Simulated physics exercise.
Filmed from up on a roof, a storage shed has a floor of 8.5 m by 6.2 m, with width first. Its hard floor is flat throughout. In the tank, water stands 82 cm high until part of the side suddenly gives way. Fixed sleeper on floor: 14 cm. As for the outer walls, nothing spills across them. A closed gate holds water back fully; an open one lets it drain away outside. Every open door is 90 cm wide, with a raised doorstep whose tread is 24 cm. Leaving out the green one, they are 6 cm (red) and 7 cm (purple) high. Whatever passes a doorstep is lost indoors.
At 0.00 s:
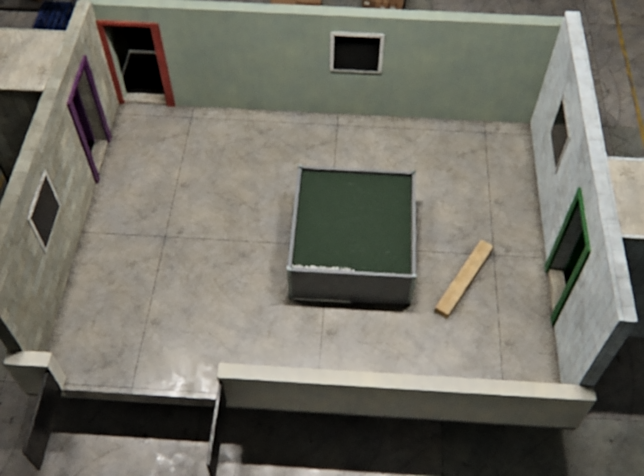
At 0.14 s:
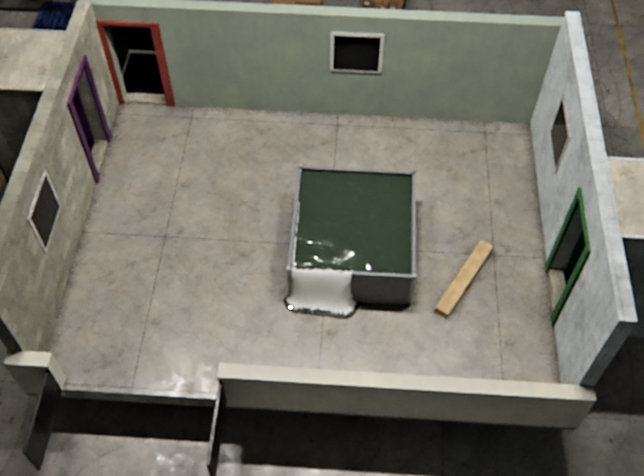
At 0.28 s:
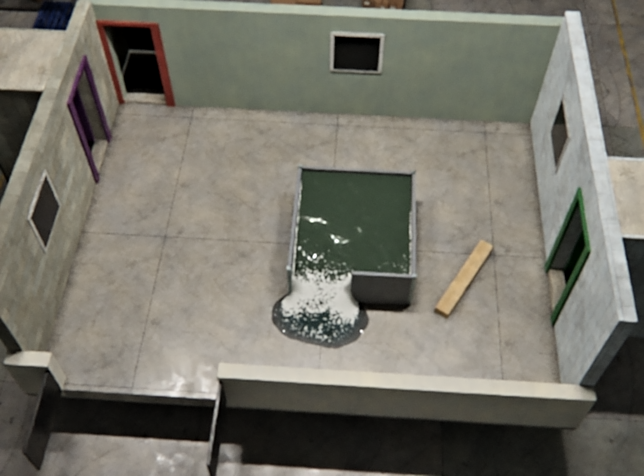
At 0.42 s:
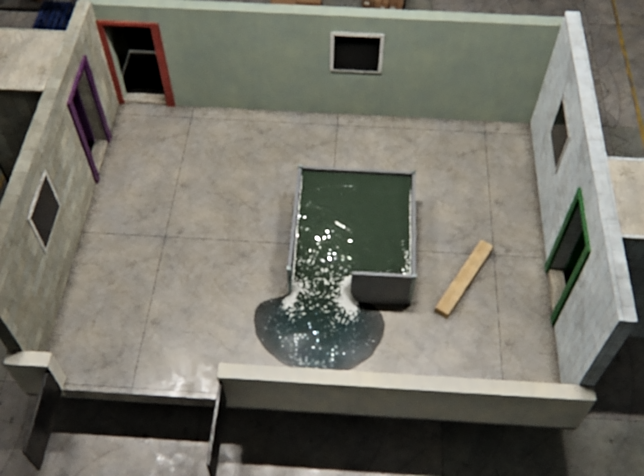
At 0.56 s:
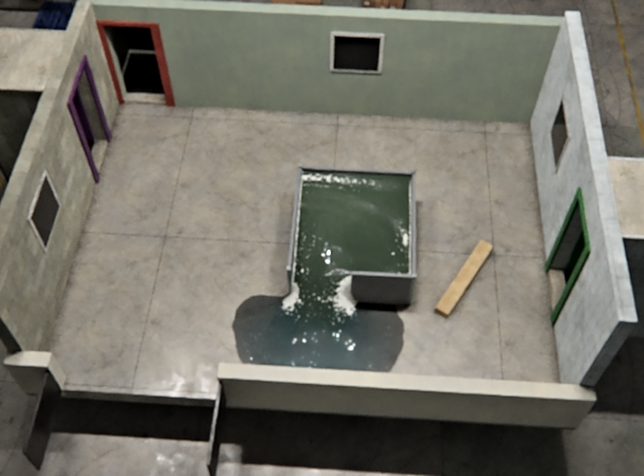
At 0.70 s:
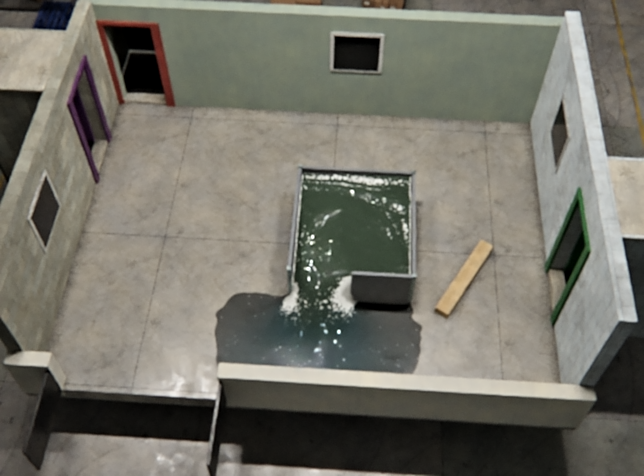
A grey-walled tank of green water stands on the pale floor of a roofless room, seen from high above by a still camera. Red and purple doorways are at the left, a green one at the right, and a wooden plank lies right of the tank. Water pours through a gap at the tank's front left, foaming, and spreads in a widening dark pool along the near wall.
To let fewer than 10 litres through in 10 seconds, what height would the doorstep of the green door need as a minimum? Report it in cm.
I would say about 11 cm.
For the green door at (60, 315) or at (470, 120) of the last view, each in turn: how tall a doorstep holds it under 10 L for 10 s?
About 17 cm for the first and 9.5 cm for the second.
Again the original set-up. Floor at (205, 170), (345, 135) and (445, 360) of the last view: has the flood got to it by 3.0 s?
Spot one bone dry, spot two bone dry, spot three awash.
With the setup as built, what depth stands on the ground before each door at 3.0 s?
Depths, in cm - green: 16, red: 0, purple: 0.
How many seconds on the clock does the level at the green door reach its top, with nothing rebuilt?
I'd say near 3.0 seconds.
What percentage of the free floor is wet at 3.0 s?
I'd estimate about 35 percent.
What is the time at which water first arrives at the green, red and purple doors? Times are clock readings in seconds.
The green door at 2.6 seconds, the red door at 5.0 seconds, the purple door at 3.8 seconds.
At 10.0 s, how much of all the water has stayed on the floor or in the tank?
Something near 80 out of a hundred parts.
After 1.4 s water covers 15 % of the floor, deepest (50 cm) near (305, 380); it has not reached the green door.
After 3.0 s water covers 35 % of the floor, deepest (32 cm) near (304, 390); 16 cm at the green door, 0 litres in over its 15 cm doorstep.
After 10.0 s water covers 95 % of the floor, deepest (10 cm) near (300, 127); 9 cm at the green door, 1 litre in over its 15 cm doorstep.
At the green door as built, the water arrived by 2.6 s and peaked near 16 cm at 3.0 s.
With a doorstep of 9.5 cm, 20 litres would have come in within the 10 s; with 12.5 cm, 5 litres. So under 10 litres takes about 11 cm.
